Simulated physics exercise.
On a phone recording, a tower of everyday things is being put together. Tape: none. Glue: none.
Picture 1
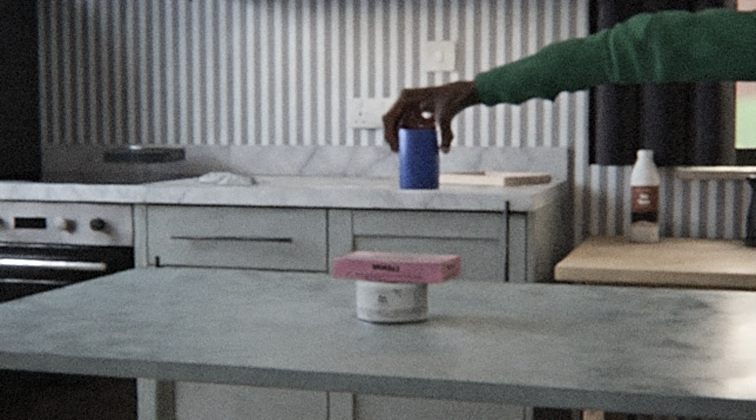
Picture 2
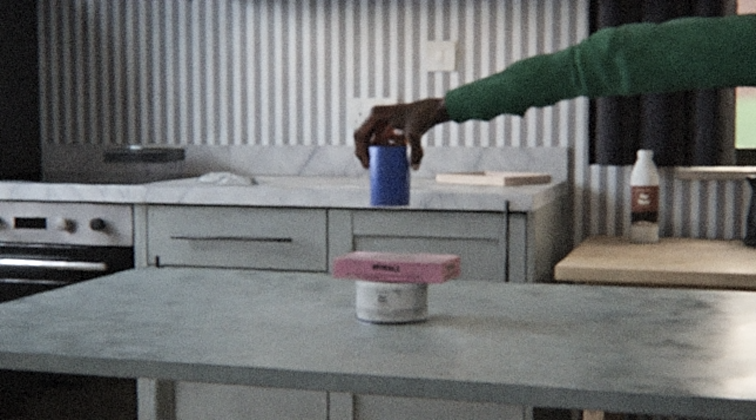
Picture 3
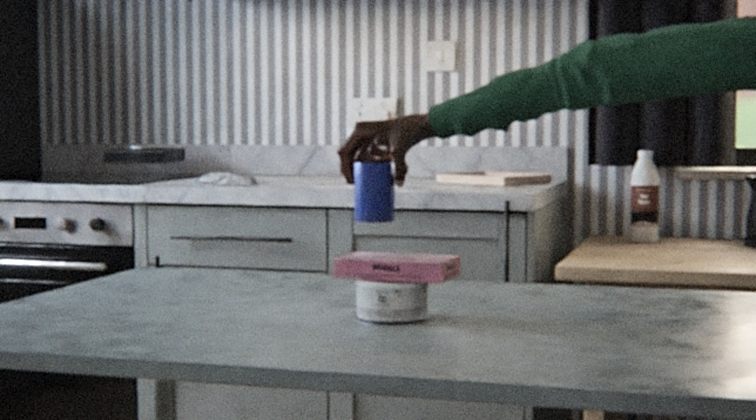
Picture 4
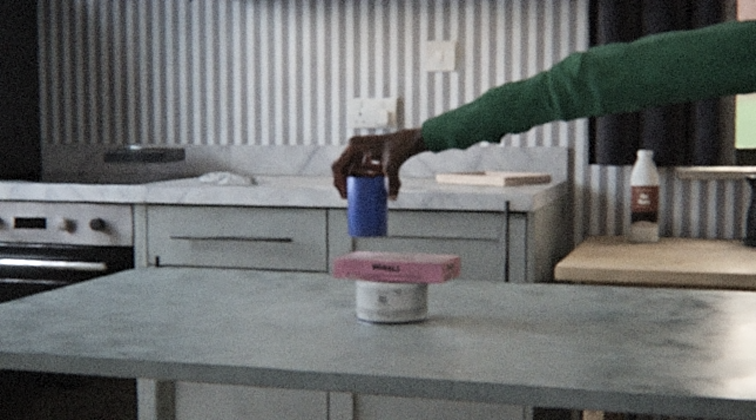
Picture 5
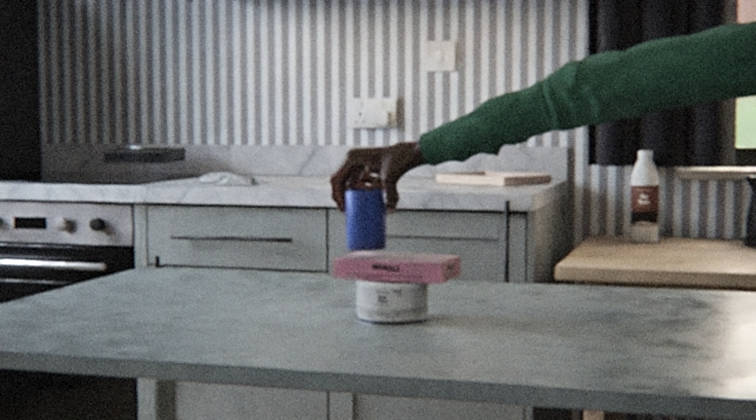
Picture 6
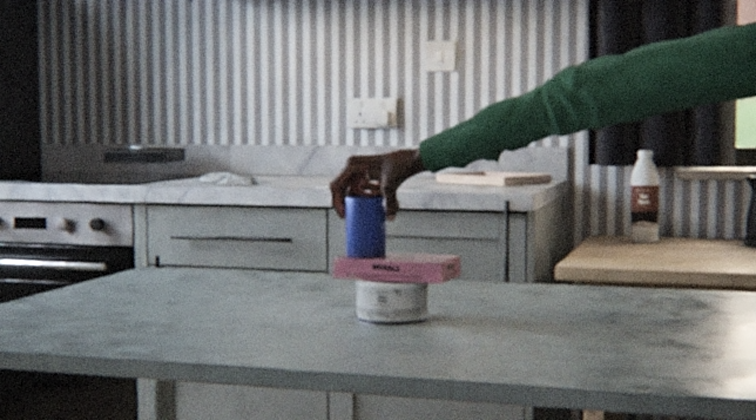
In a kitchen, a hand lowers a blue cup leftward onto a pink packet.
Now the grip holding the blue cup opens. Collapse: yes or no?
Collapse: No.
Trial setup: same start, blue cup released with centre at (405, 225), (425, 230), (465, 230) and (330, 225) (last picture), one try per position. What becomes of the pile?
First, it keeps its balance; second, it stays up; third, it comes apart; fourth, it comes apart.
Then, 1.00 s after the last picture, nothing has stirred.
Then, 2.10 s after the last picture, things are still on the move.
At rest, all 3 in place. Seen from the same camera at the end, blue cup near (366, 227). The pile holds.
